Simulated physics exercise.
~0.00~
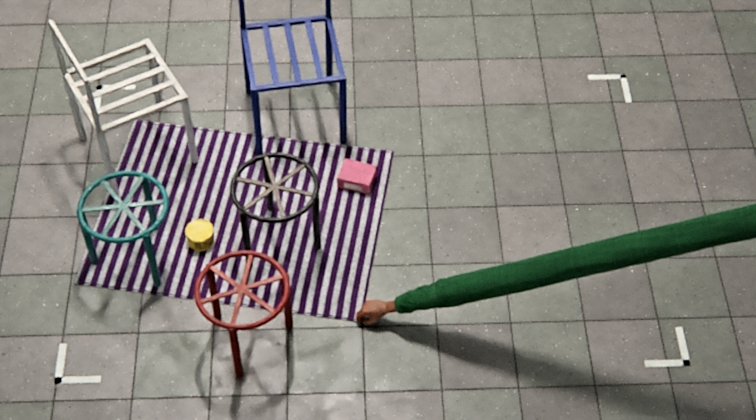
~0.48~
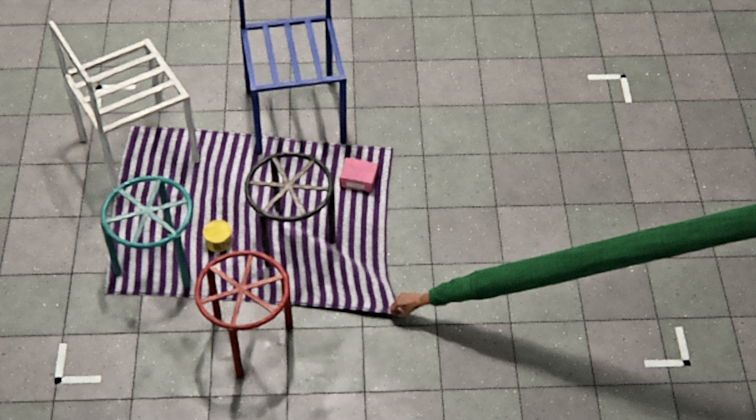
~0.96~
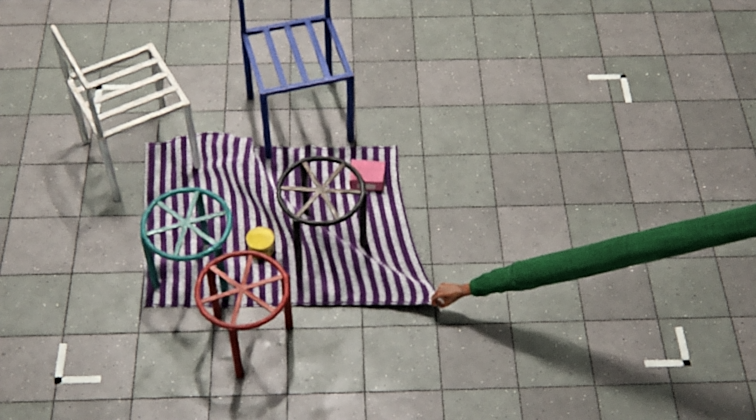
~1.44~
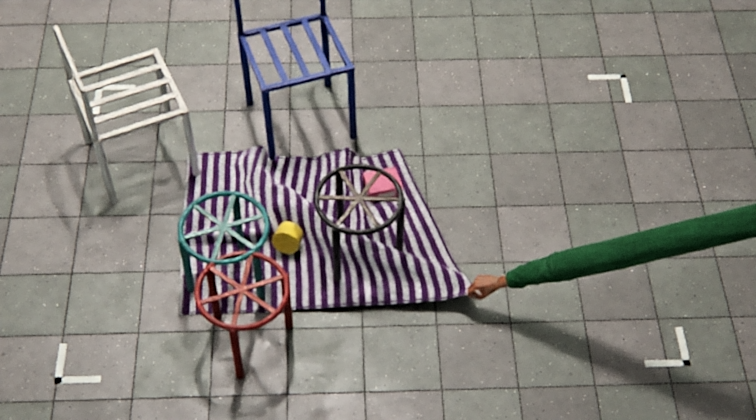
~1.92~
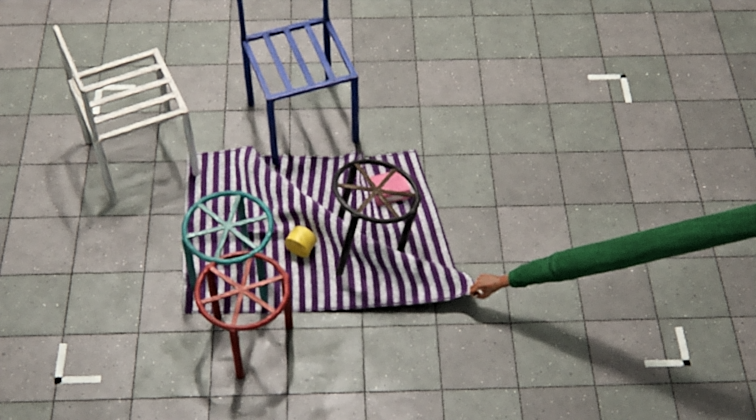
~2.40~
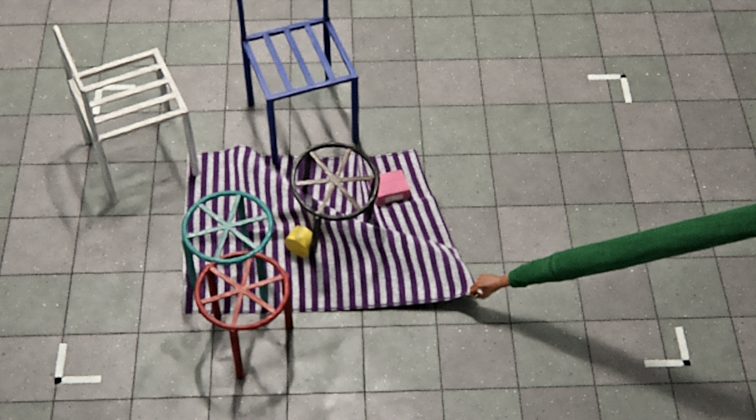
Striped cloth pulled right by a green-sleeved hand, carrying stools, pink block and yellow tub, black stool finally shifting back left.
